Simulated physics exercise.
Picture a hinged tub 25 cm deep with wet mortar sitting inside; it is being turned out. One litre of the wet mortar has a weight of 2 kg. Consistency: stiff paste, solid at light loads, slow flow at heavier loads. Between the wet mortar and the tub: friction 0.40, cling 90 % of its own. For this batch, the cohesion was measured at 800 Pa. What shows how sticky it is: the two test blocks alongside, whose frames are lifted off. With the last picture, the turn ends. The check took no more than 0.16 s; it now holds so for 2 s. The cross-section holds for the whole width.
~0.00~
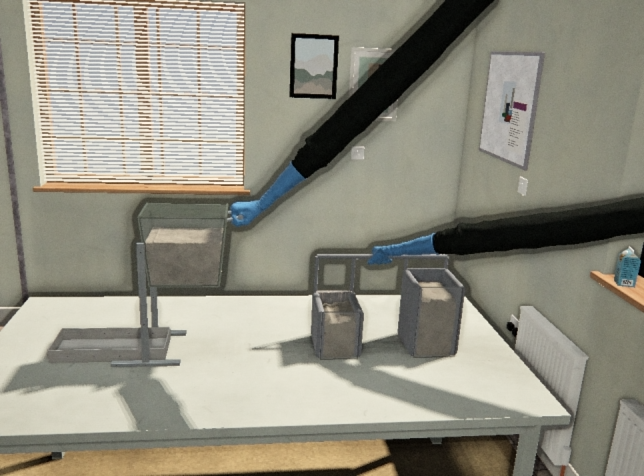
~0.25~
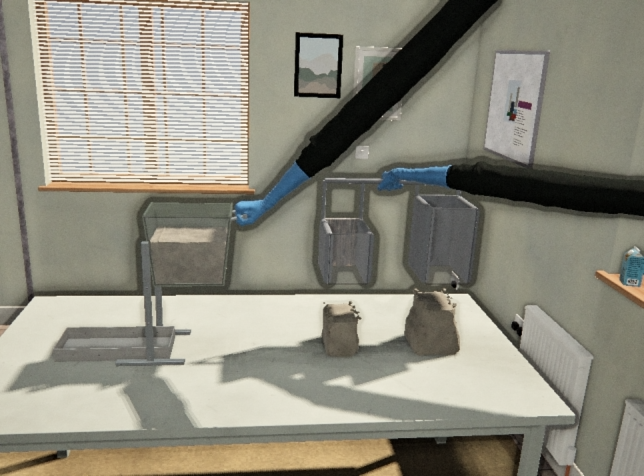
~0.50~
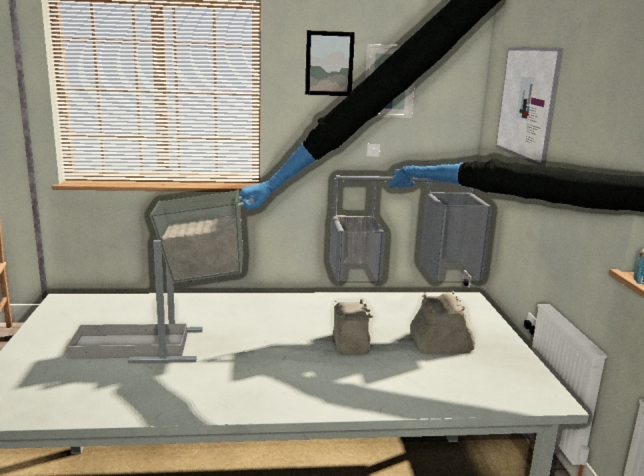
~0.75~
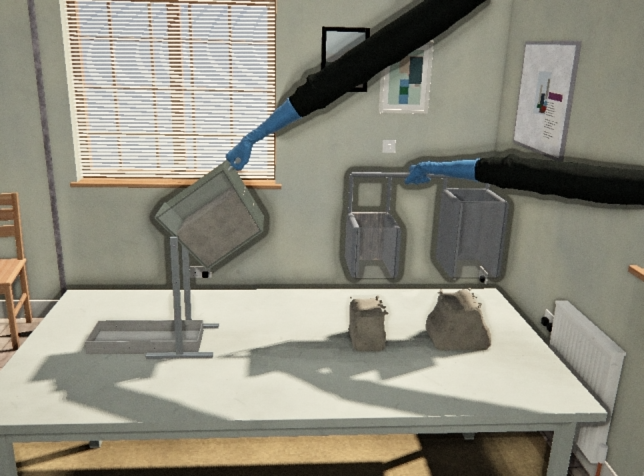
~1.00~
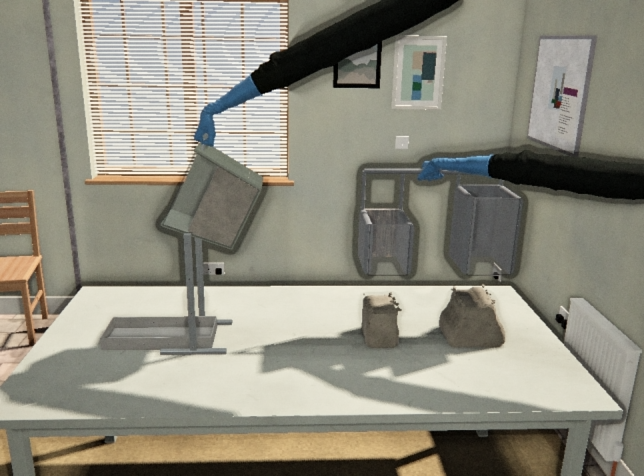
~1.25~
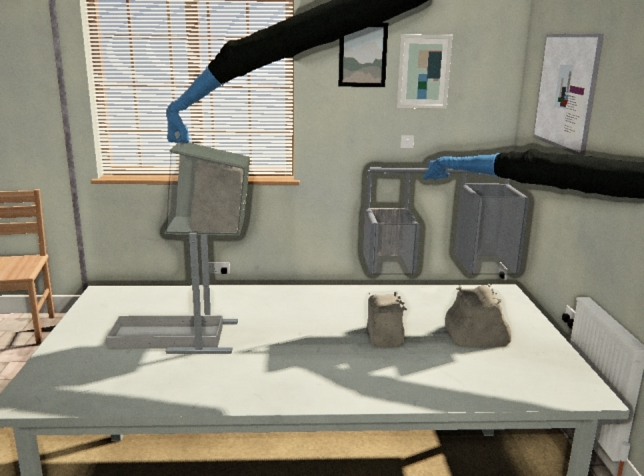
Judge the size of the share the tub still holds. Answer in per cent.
Some 100 per cent.
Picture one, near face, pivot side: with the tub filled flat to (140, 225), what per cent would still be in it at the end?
Result: Approx. 70 % remaining in tub.
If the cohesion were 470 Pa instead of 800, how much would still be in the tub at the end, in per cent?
The share would be near 70 %.
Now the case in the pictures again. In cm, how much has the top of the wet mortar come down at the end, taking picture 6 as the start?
6 cm.
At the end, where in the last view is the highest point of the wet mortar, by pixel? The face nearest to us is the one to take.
It ends up highest close to (221, 181).
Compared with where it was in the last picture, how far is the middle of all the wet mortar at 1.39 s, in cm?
It has moved close to 2 cm.
After 1.39 s, the tub is at 83 degrees and holds 100 %.
After 1.56 s, the tub is at 83 degrees and holds 100 %.
After 1.73 s, the tub is at 83 degrees and holds 100 %.
After 1.90 s, the tub is at 83 degrees and holds 100 %.
After 3.25 s, the tub is at 83 degrees and holds 100 %.
